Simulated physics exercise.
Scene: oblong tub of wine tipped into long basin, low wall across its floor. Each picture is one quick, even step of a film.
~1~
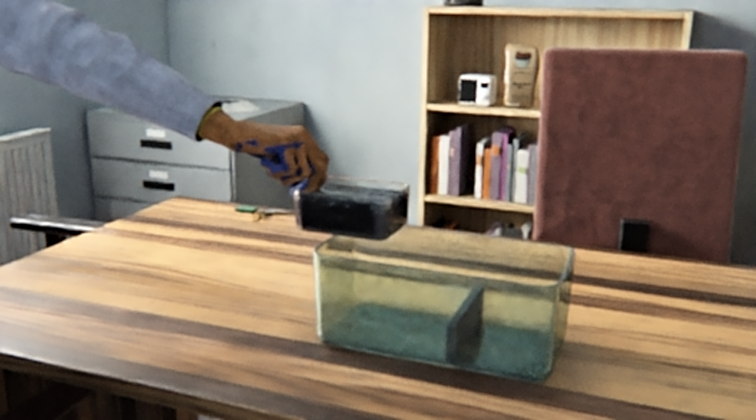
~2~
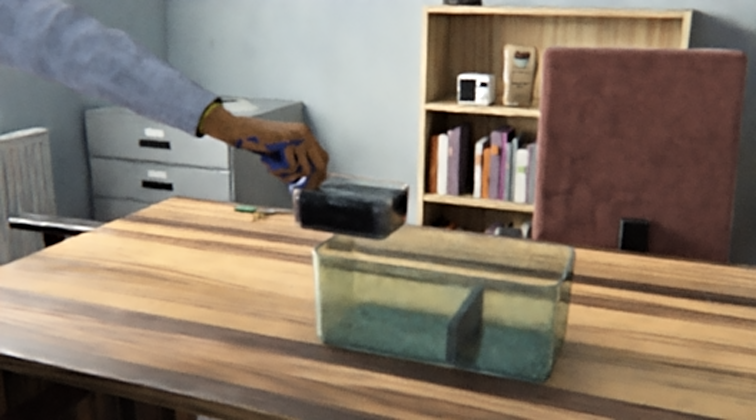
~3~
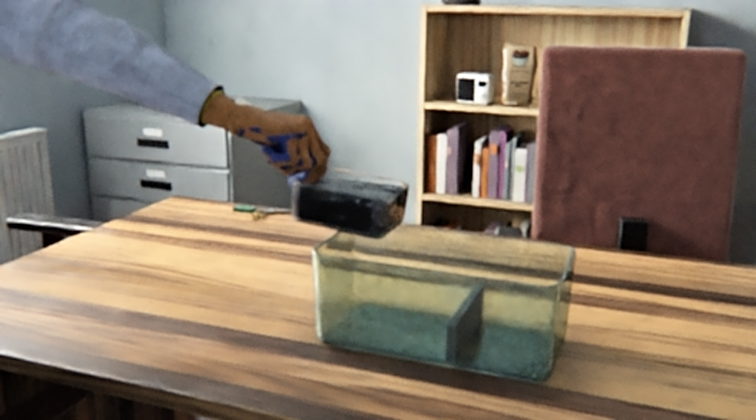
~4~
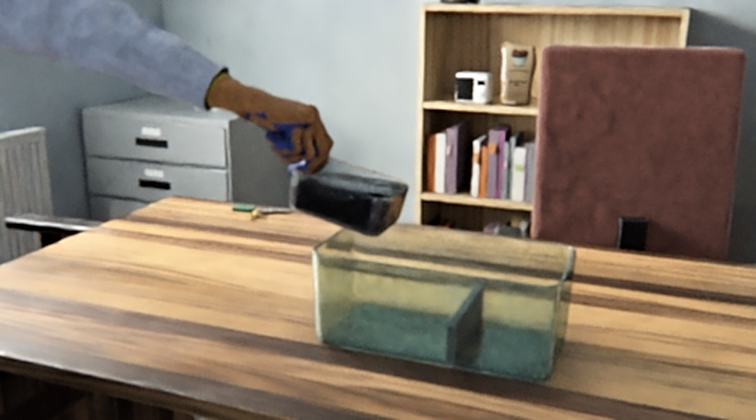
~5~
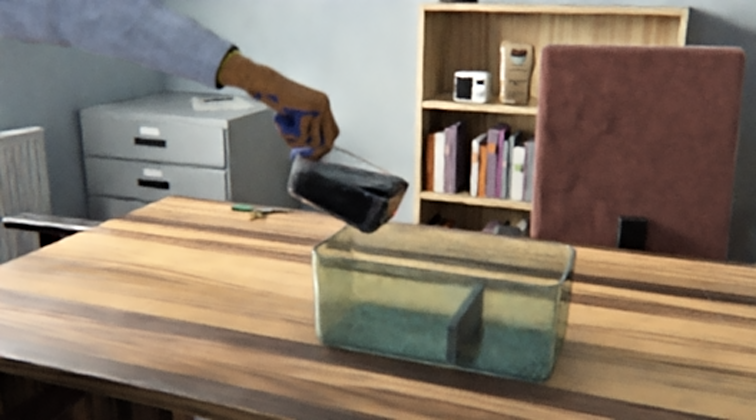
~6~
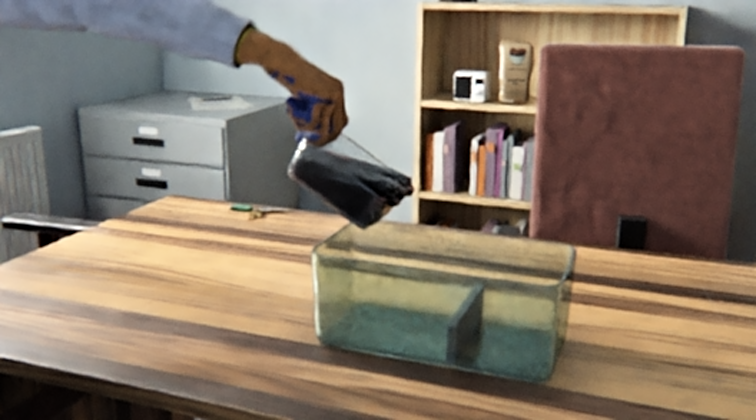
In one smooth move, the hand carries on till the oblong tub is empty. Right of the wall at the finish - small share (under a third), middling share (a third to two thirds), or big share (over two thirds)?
Middling.
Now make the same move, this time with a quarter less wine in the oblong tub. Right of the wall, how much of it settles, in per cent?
About 50 in a hundred.
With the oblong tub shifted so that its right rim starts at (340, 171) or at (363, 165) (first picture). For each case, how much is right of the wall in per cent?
You'd get 5 percent from the first and 5 percent from the second.
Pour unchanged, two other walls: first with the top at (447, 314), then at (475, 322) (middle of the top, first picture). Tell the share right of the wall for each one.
In turn 70 and 45 in a hundred.
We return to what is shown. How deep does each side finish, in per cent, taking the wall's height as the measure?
On the left roughly 10, on the right roughly 30.
A moment on, the oblong tub is tipped on its side and 20 per cent is still to pour, 26 is left of the wall and 5 right of it.
Next, the oblong tub is tipped on its side and 2 per cent is still to pour, 25 is left of the wall and 68 right of it.
Then the oblong tub is tipped on its side and 0 per cent is still to pour, 37 is left of the wall and 59 right of it.
Later the oblong tub is tipped on its side and 0 per cent is still to pour, 38 is left of the wall and 59 right of it.
In the end 38 per cent lies left of the wall, 59 right of it and 3 outside.
